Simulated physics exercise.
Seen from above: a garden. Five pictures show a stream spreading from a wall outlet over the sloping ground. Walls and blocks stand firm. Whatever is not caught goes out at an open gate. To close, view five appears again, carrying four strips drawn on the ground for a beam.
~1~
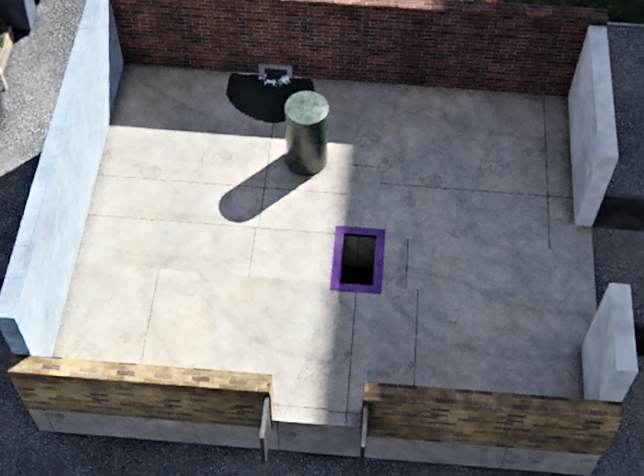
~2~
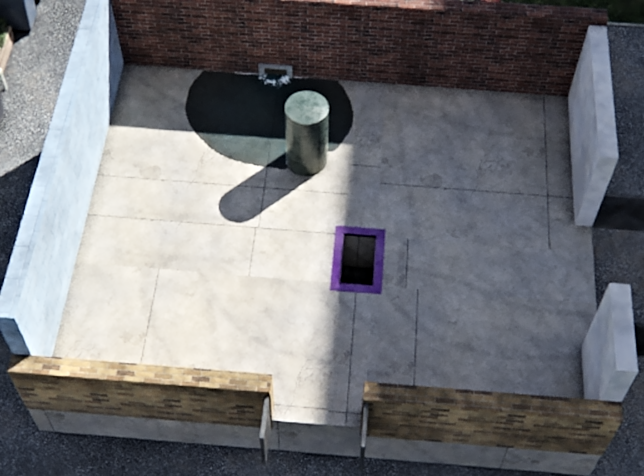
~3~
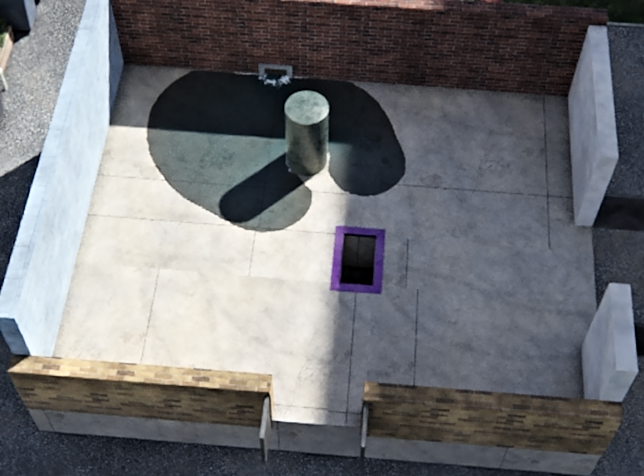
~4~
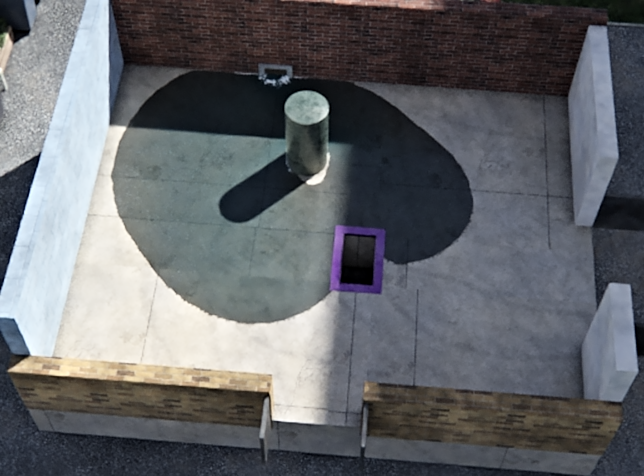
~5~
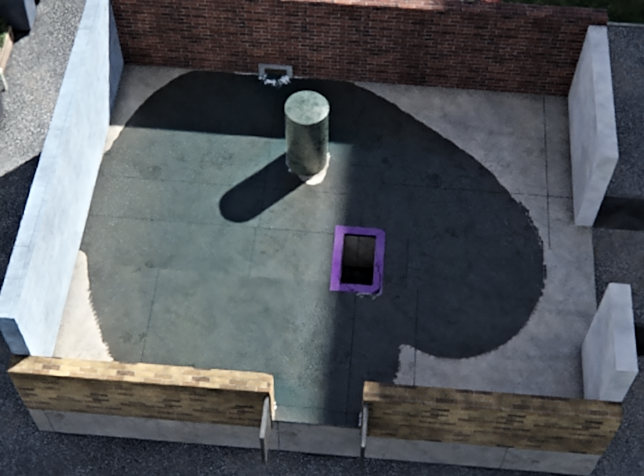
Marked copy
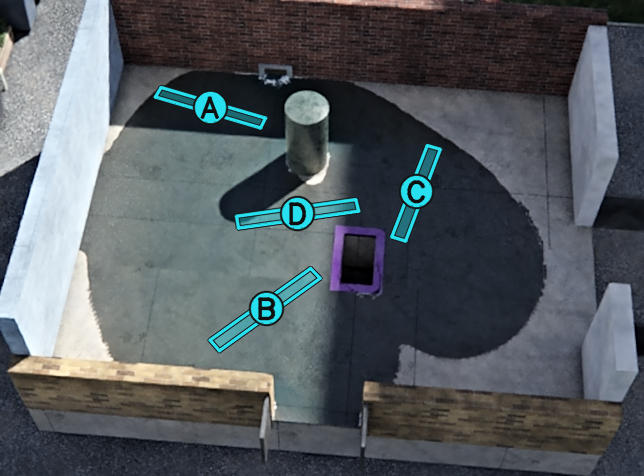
Dark water spreads from the brick wall across the pale floor, around a pillar and purple-rimmed pit.
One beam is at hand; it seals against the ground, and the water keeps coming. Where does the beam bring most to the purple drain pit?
Go for C.
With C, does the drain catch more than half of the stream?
No, it does not.
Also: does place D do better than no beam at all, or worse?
Place D is worse.
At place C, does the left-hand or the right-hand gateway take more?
More leaves on the left.
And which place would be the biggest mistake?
It is D.
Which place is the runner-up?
It is B.
On the marked copy, A from (158, 92) to (263, 122); B from (214, 345) to (315, 273); C from (398, 238) to (433, 147); D from (237, 222) to (357, 205).
With A, about 12 % of the stream goes into the purple drain pit, about 84 % out by the gates.
With B, about 22 % of the stream goes into the purple drain pit, about 73 % out by the gates.
With C, about 31 % of the stream goes into the purple drain pit, about 61 % out by the gates.
With D, about 4 % of the stream goes into the purple drain pit, about 92 % out by the gates.
